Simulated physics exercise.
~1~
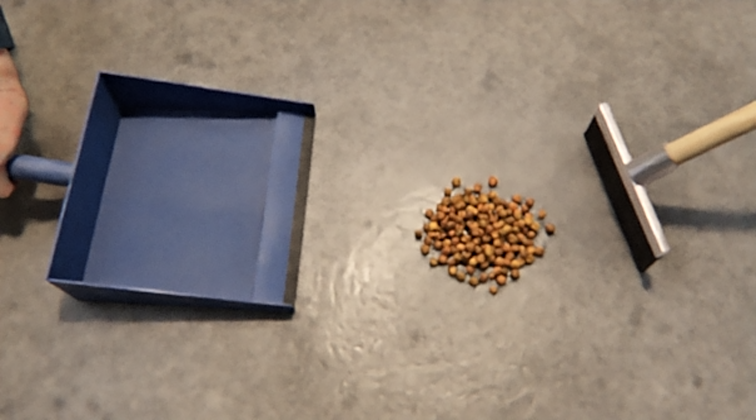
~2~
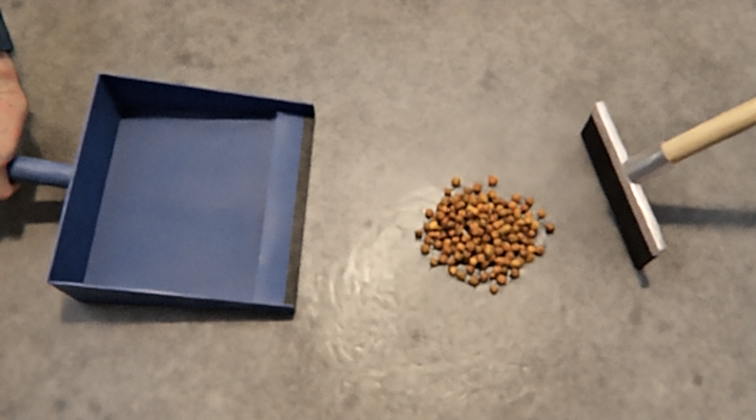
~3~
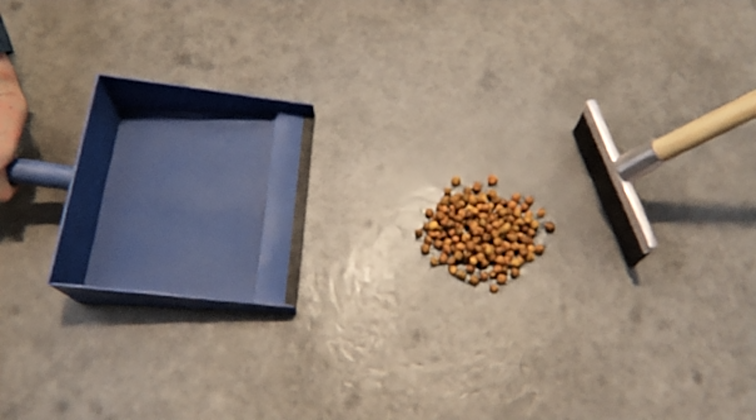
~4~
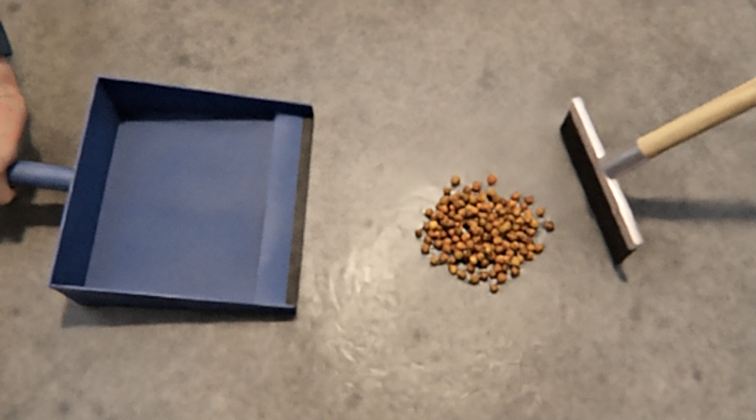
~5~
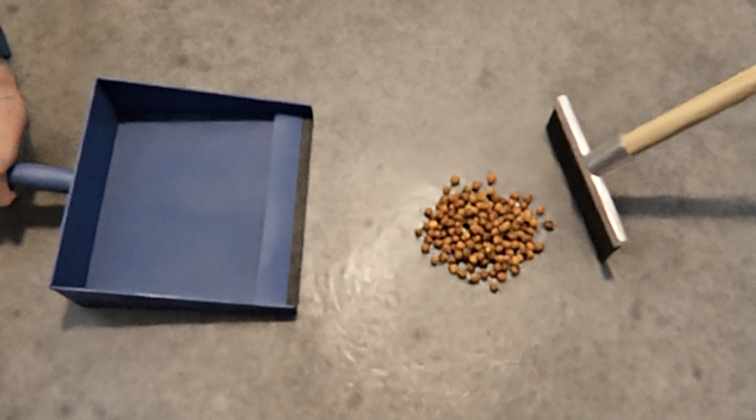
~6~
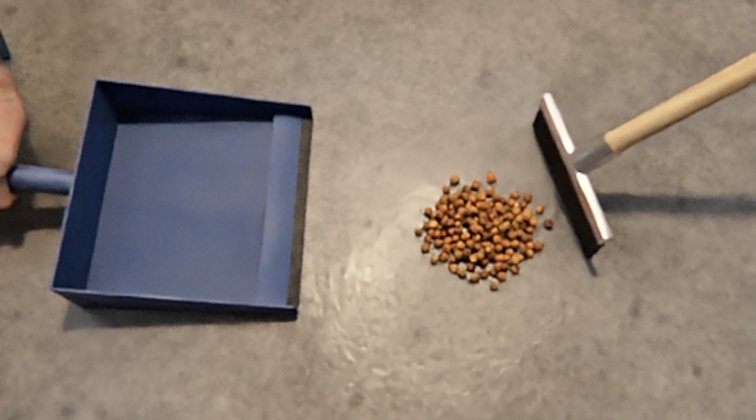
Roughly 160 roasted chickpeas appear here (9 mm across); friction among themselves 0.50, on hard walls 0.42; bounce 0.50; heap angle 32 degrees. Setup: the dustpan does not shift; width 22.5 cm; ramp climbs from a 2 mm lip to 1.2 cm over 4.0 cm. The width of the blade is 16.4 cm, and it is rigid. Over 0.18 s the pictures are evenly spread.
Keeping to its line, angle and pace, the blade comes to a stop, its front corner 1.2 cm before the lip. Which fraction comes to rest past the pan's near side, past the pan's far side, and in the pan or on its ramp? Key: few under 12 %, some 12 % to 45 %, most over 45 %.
Past the pan's near side = few, past the pan's far side = few, in the pan or on its ramp = few.
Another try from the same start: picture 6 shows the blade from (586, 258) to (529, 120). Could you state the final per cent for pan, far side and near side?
Final per cent - pan 20, far 0, near 25.
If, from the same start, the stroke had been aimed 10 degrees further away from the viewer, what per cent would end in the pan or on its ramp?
That would give about 0 percent.
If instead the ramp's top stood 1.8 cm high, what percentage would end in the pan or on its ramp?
Estimated share: Around 0 in a hundred.
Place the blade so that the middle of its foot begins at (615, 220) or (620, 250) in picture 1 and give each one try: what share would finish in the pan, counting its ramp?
Around 10 percent, then around 15 percent.
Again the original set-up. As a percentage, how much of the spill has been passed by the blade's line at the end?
Estimate: Around 45 %.
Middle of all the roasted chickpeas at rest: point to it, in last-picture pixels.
I'd say roughly (348, 244).
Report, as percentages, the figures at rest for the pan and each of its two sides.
Near side 0 %, far side 0 %, pan 0 %.
Then, 0.29 s after the last picture, middle of the blade 16 cm from the lip; 0 % over the lip, far side 0 %, near side 0 %.
Then, 0.49 s after the last picture, middle of the blade 8 cm from the lip; 0 % over the lip, far side 0 %, near side 0 %.
Then, 0.80 s after the last picture, middle of the blade 4 cm from the lip; 0 % over the lip, far side 0 %, near side 0 %.
In the end, near side 0 %, far side 0 %, pan 0 %, in front of the lip or behind the blade 100 %.
